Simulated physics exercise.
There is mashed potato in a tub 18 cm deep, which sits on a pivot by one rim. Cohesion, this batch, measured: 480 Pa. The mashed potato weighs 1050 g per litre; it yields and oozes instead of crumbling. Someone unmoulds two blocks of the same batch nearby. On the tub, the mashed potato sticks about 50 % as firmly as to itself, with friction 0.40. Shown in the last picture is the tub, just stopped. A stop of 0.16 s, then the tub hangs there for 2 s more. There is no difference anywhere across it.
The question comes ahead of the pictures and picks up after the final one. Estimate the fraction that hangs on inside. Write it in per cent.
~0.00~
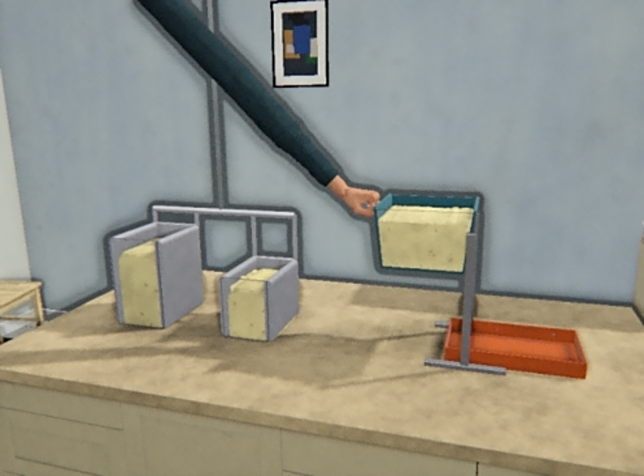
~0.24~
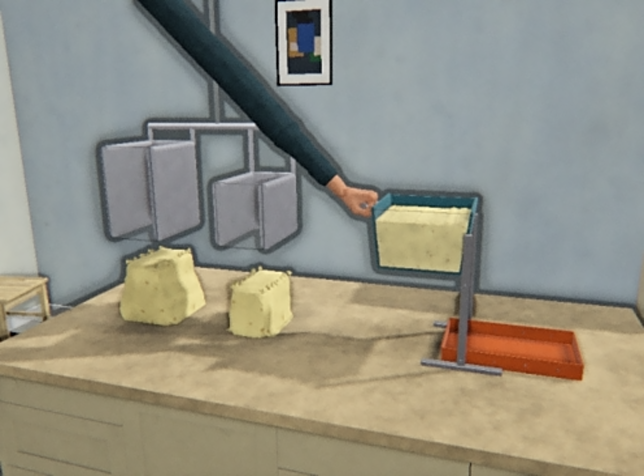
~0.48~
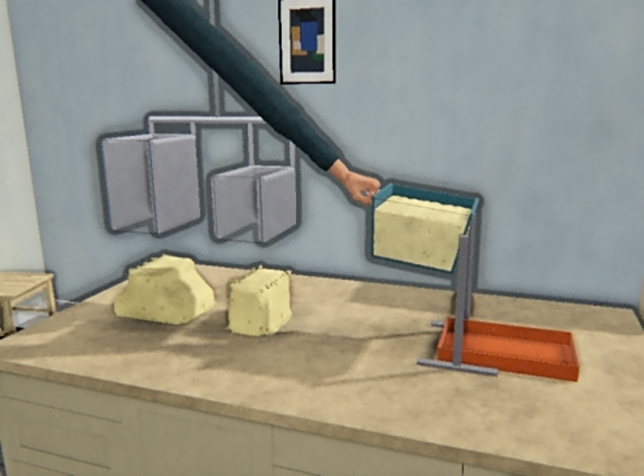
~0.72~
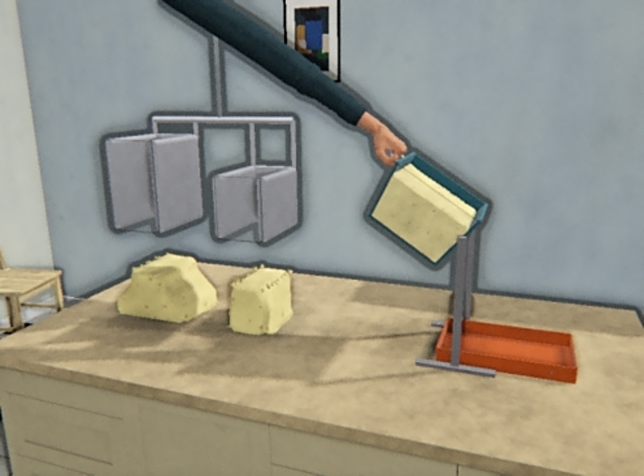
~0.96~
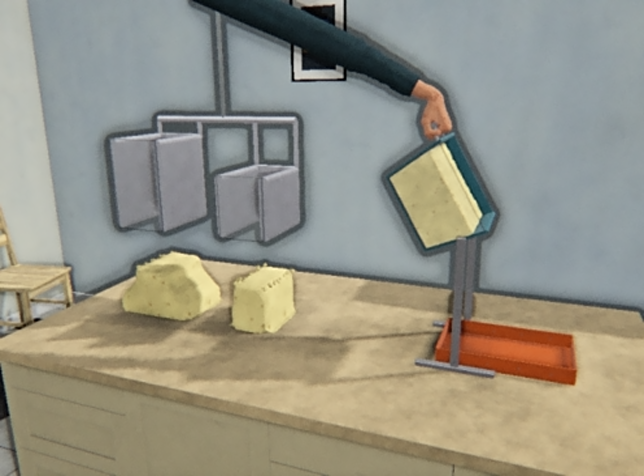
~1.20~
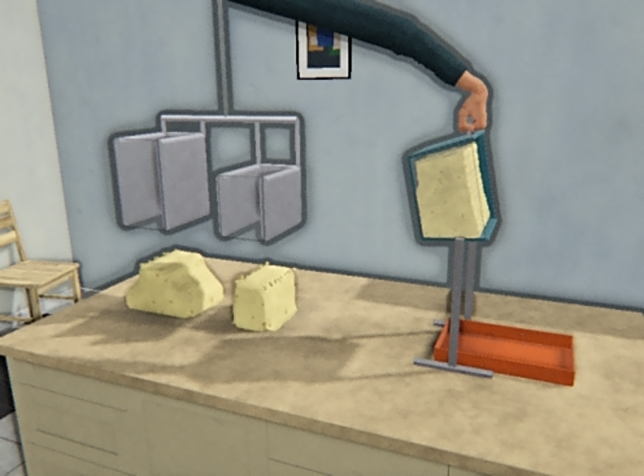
I would say roughly 58 per cent.
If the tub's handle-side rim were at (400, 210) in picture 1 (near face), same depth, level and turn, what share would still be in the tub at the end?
Near 100 per cent.
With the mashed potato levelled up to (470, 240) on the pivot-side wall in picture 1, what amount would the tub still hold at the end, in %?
Then about 100 %.
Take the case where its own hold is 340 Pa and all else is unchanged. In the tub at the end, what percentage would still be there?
50 %.
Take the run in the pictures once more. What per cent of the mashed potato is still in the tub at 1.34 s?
Around 100 per cent.
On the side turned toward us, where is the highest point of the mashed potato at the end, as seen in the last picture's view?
I'd say it peaks at roughly (432, 197) in the last picture.
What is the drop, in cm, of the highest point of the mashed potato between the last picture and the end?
13 cm or so.
By 1.34 s, the tub is at 78 degrees and holds 99 %.
By 1.51 s, the tub is at 78 degrees and holds 87 %.
By 1.68 s, the tub is at 78 degrees and holds 72 %.
By 1.85 s, the tub is at 78 degrees and holds 61 %.
By 3.20 s, at the end, the tub is at 78 degrees and holds 58 %.
